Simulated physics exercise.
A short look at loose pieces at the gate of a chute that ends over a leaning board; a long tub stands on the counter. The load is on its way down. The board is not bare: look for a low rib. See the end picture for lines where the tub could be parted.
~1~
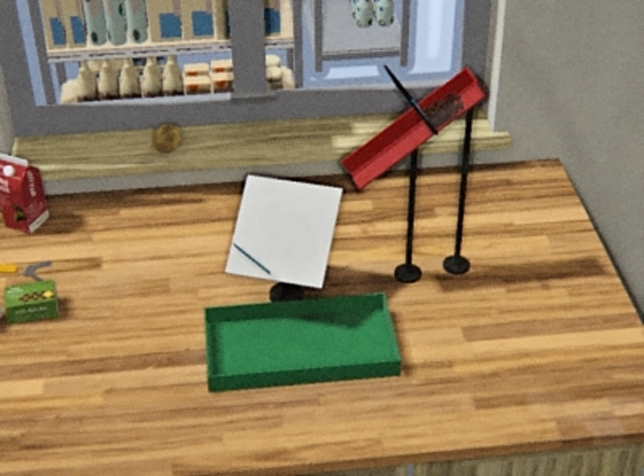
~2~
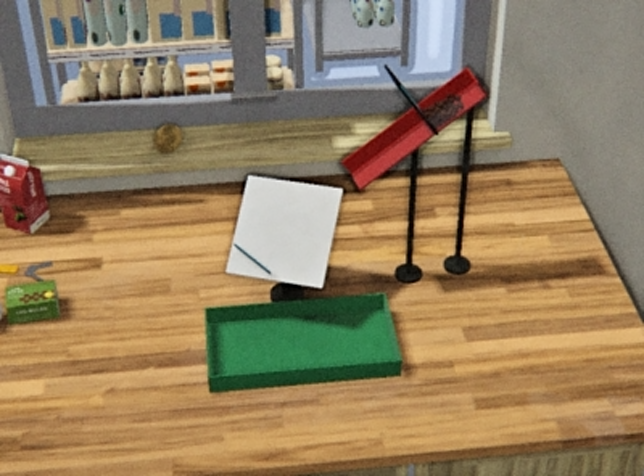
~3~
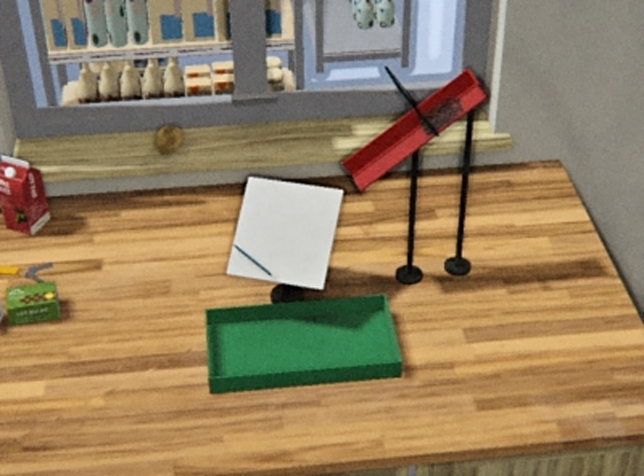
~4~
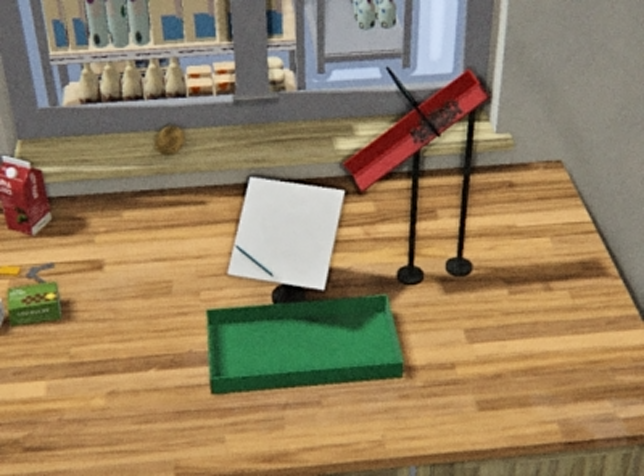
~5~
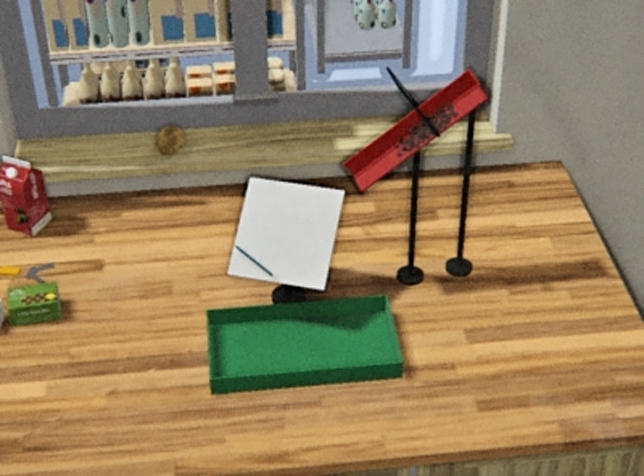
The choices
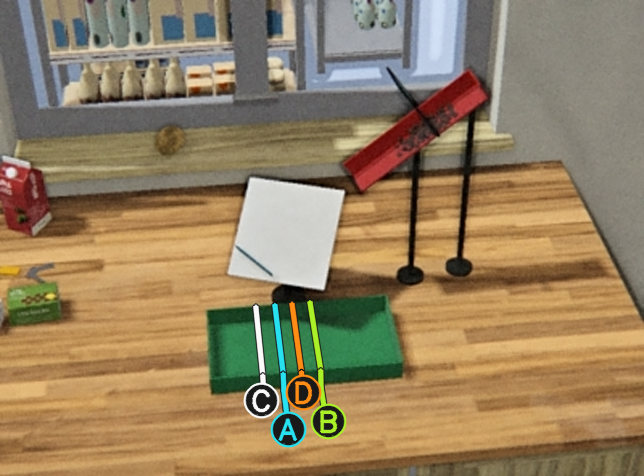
A wooden counter held an empty green tub, a tilted white board with a thin rib, and a raised red chute, where a clump of small dark pieces slid partway down to the left.
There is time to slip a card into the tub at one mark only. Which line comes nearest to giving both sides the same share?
Take A.
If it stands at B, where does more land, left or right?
More lands on the left.
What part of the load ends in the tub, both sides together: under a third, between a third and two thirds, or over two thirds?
It is over two thirds.
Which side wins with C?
Right.
On the marked copy, line A crosses the front rim at (283, 372); line B crosses the front rim at (320, 369); line C crosses the front rim at (262, 374); line D crosses the front rim at (301, 371).
With A, of what is caught, about two thirds on the left of the divider, about a third on the right.
With B, of what is caught, all on the left of the divider, none on the right.
With C, of what is caught, a small part on the left of the divider, nearly all on the right.
With D, of what is caught, nearly all on the left of the divider, a stray few on the right.
